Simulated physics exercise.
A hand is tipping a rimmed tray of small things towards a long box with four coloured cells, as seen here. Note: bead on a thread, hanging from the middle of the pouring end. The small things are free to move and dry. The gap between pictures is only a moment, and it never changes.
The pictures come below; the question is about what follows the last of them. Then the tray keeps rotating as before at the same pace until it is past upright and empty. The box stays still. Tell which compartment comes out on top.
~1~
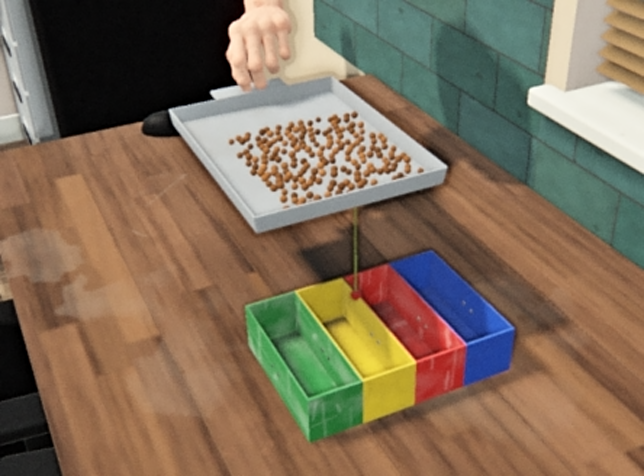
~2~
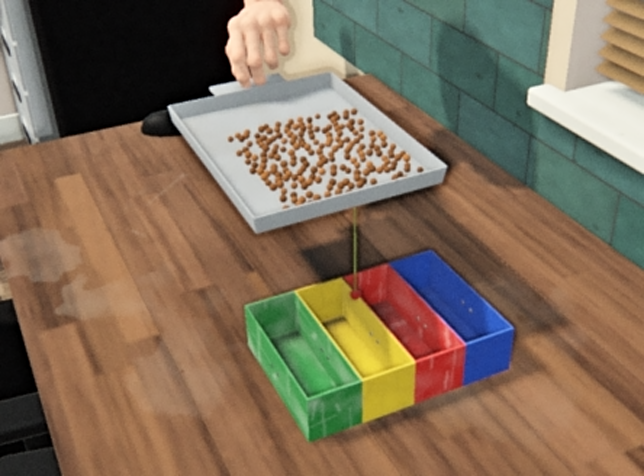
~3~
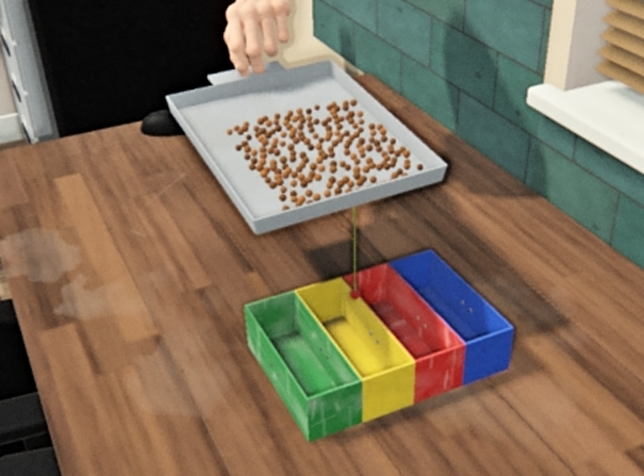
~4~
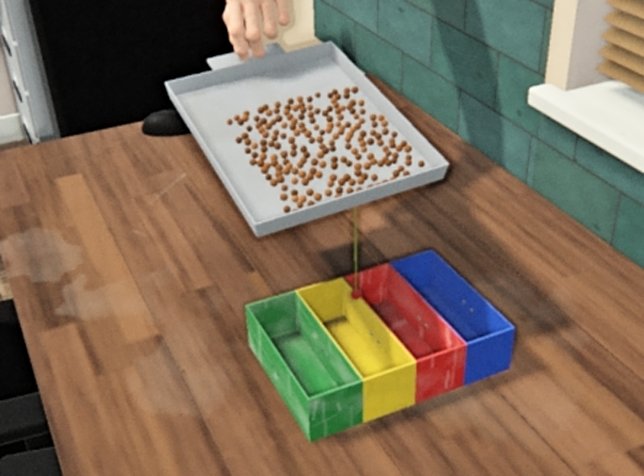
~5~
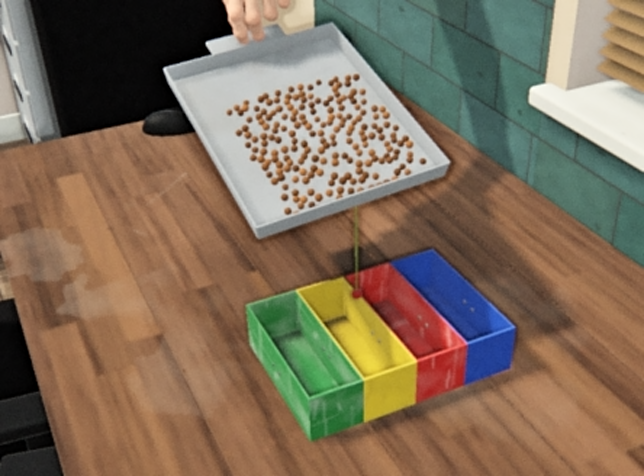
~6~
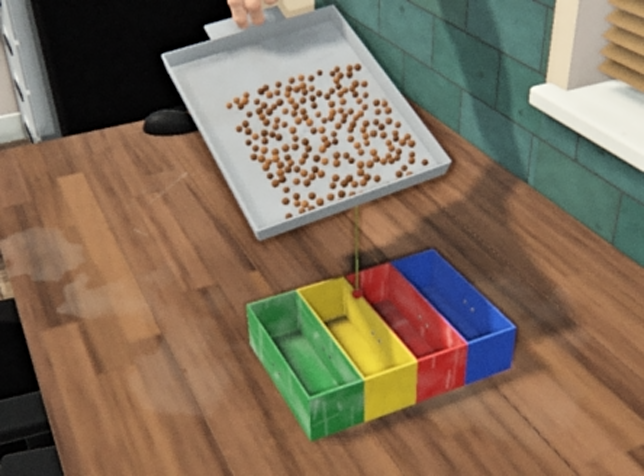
It is green that comes out on top.
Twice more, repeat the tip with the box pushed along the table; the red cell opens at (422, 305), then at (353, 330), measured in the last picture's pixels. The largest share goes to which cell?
Taking the two placings in order, you'd get that green cell and then the cell in yellow.
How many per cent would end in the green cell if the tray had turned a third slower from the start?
Close to 50 in a hundred.
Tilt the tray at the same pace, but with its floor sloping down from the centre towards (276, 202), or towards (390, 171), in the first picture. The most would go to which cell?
First: The cell in green, second: The cell in blue.
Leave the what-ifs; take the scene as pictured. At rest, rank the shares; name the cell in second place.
Second place goes to that yellow cell.
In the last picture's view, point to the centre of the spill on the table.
About (245, 421).
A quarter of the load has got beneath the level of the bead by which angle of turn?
Roughly 105 degrees of tilt.
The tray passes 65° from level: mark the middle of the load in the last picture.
The middle of the pieces sits at roughly (317, 197).
Shortly afterwards, tray tipped steeply; all but a few on the tray; a little falling or outside the box.
Next, tray tipped past a quarter turn; near half on the tray; a little in the green cell; only a few in the yellow cell; near half falling or outside the box.
Some moments later, tray tipped past a quarter turn; near two thirds in the green cell; near a quarter in the yellow cell; only a few in the red cell; near a quarter falling or outside the box.
In the end, tray tipped past a quarter turn; near two thirds in the green cell; near a quarter in the yellow cell; only a few in the red cell; none at all in the blue cell; near a quarter outside the box.
